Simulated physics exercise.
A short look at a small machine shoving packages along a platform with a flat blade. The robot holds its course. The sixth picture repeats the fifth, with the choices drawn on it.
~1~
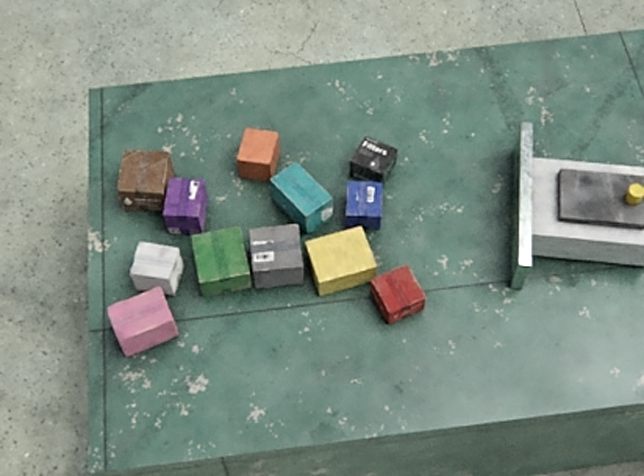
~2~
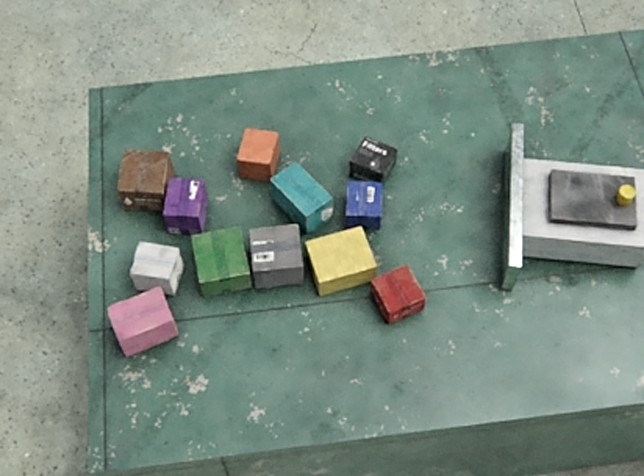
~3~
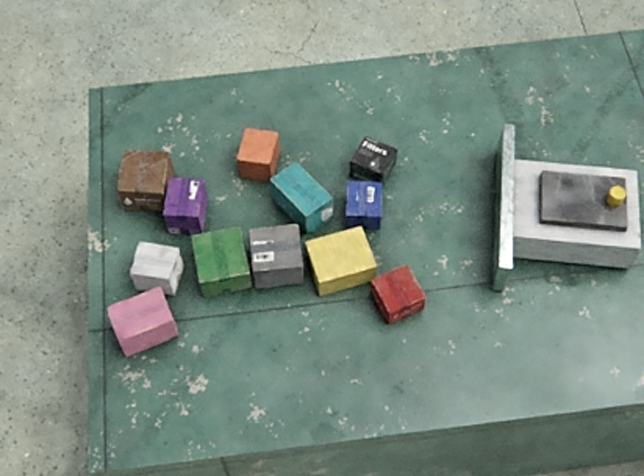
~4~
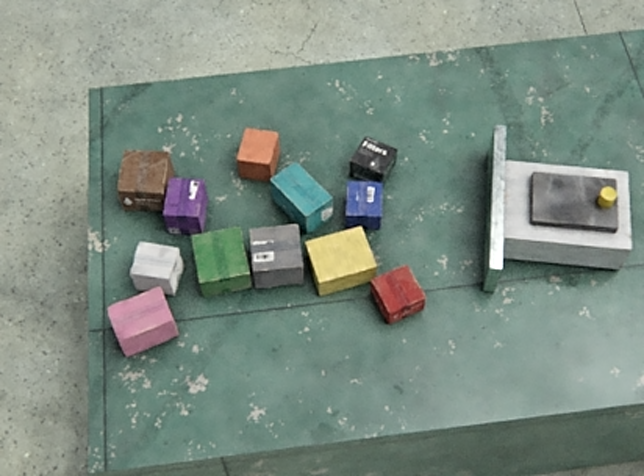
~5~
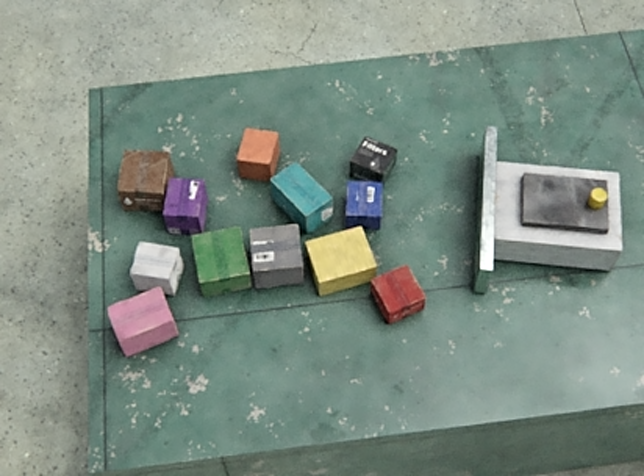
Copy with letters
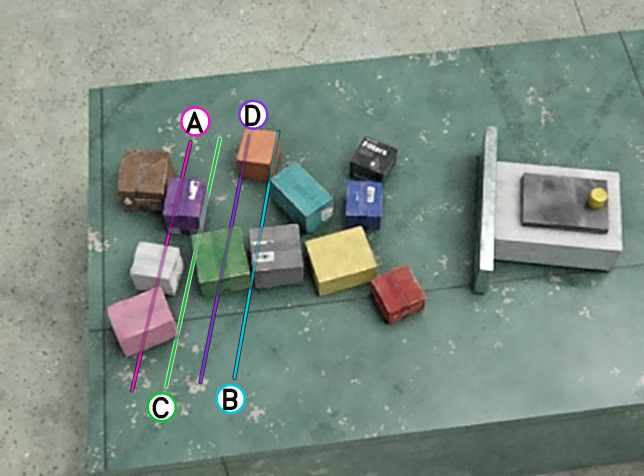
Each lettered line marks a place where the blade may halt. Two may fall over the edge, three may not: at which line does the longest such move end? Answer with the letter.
As far as mark C.
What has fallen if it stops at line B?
It is the white parcel.
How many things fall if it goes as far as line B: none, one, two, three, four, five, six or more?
One.
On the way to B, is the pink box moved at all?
No.
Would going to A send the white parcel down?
Yes.
On the copy, A at (163, 257); B at (258, 246); C at (195, 253); D at (226, 249).
On C. First, robot (453, 213); red box (348, 303); black box (365, 161).
Then, robot (346, 226); white parcel (85, 273); green box (135, 264).
Finally, robot (263, 235); white parcel over the edge; green box over the edge; two fallen.
By contrast, A drops four; B is within the limit but short; D is within the limit but short.
